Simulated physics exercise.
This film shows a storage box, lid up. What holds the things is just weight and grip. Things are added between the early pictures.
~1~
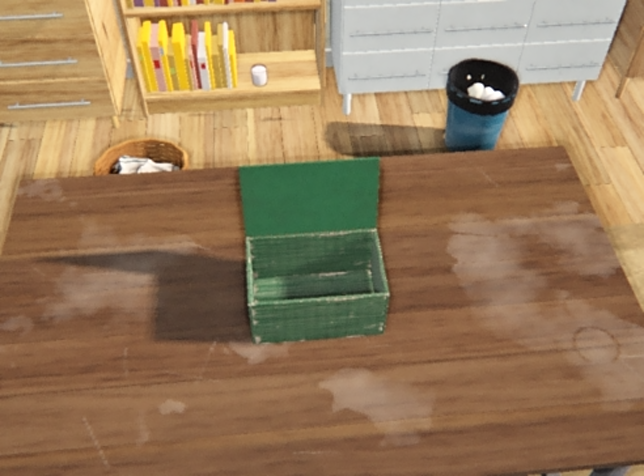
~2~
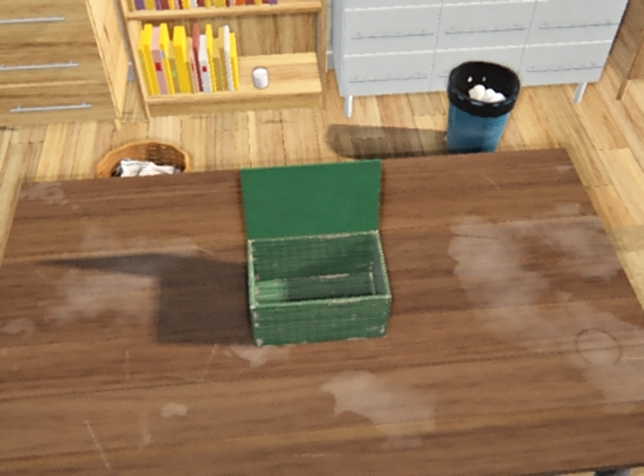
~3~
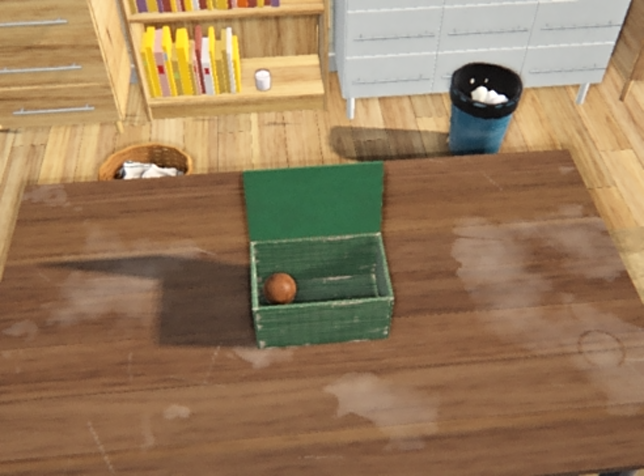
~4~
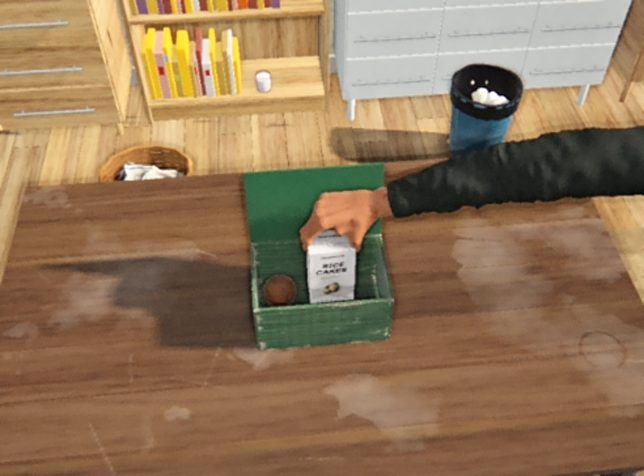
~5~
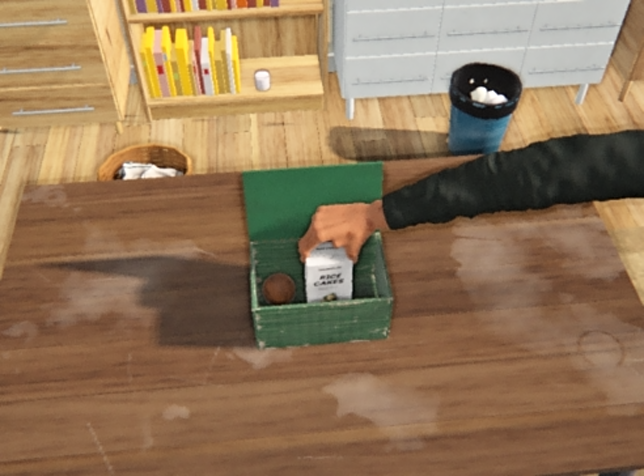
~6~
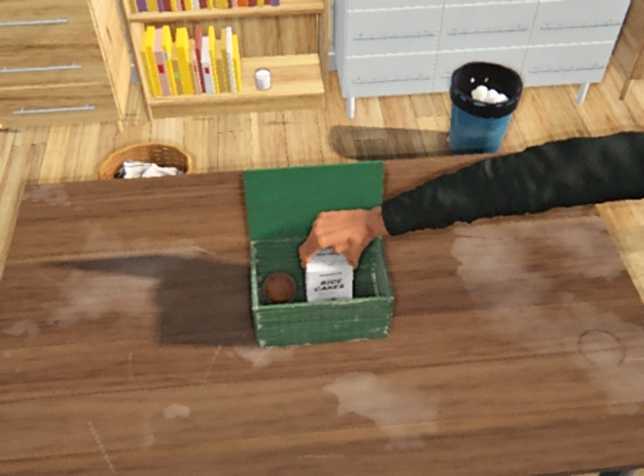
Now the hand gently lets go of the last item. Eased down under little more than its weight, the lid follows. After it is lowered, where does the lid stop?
It stops short of closing.
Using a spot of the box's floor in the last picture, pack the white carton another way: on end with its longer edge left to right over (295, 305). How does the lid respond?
Result: Lid drops fully.
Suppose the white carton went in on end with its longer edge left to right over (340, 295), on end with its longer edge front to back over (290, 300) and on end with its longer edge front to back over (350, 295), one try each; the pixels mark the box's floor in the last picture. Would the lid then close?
The lid is kept from lowering the first try, lowers completely the second try and is kept from lowering the third try.
Then, 1.10 s past the last view, lid starting down.
Then, 1.60 s past the last view, lid 59° above the rim.
Then, 1.90 s past the last view, lid 35° above the rim.
Finally, lid 27° above the rim; both still in place. Final places as the last picture's camera would see them, white carton near (329, 283).
